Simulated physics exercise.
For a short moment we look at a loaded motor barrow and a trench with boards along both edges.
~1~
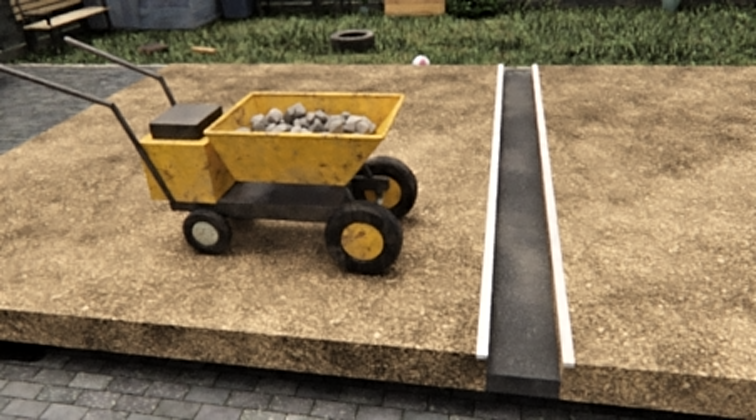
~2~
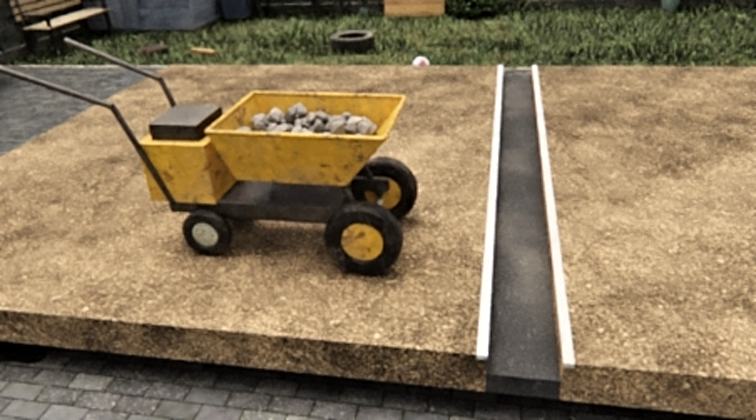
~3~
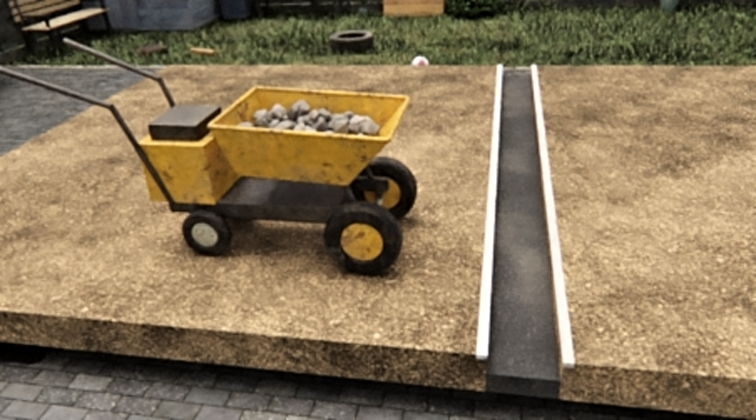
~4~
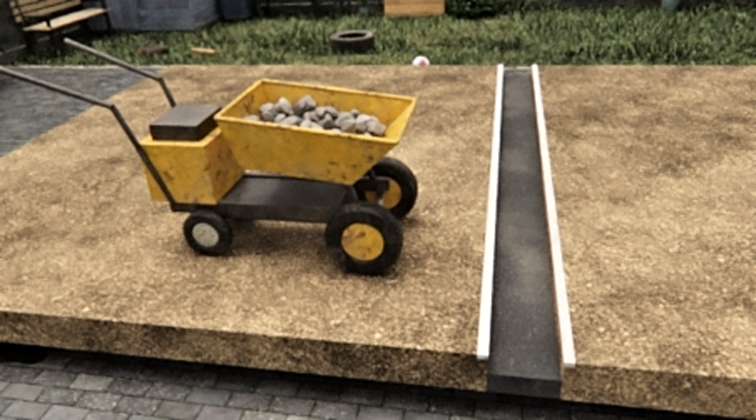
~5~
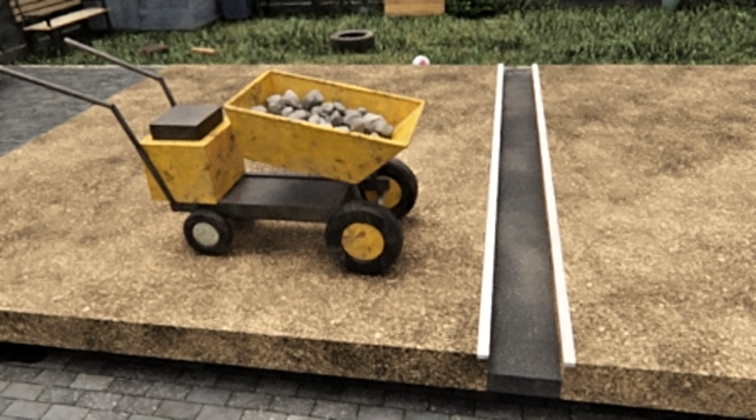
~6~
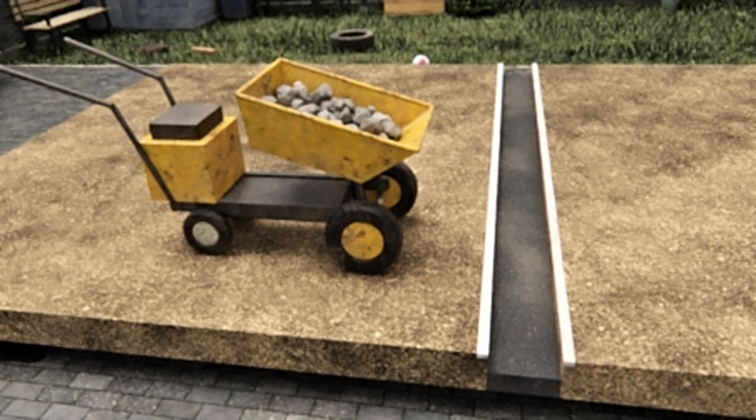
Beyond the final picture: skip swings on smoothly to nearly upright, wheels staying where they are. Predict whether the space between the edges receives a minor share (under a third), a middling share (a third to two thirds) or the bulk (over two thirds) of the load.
It receives the bulk.
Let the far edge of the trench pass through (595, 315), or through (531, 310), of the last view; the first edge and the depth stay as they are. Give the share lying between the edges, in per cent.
The first case gives close to 90 per cent and the second close to 50 per cent.
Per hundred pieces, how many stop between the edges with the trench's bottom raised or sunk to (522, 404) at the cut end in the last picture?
Something close to 100 per cent.
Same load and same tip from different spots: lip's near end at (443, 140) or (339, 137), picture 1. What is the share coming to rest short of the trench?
In order, close to 0 and 30 in a hundred.
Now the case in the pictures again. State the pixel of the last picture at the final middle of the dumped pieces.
Roughly at pixel (518, 252).
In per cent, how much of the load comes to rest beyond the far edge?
About 5 %.
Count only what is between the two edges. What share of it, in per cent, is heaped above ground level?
About 35 %.
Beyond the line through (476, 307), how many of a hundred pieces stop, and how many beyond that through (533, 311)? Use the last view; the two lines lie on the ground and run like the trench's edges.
90 % and 30 %, in that order.
Soon, skip tipped steeply; all in the skip.
A while on, skip tipped right over; about two thirds in the skip; a stray few short of the trench; about a third in or heaped over the trench; a stray few falling.
Towards the end, skip tipped right over; a small part in the skip; a small part short of the trench; most in or heaped over the trench; a stray few beyond it.
Finally, skip tipped right over; a small part in the skip; a small part short of the trench; most in or heaped over the trench; a stray few beyond it.
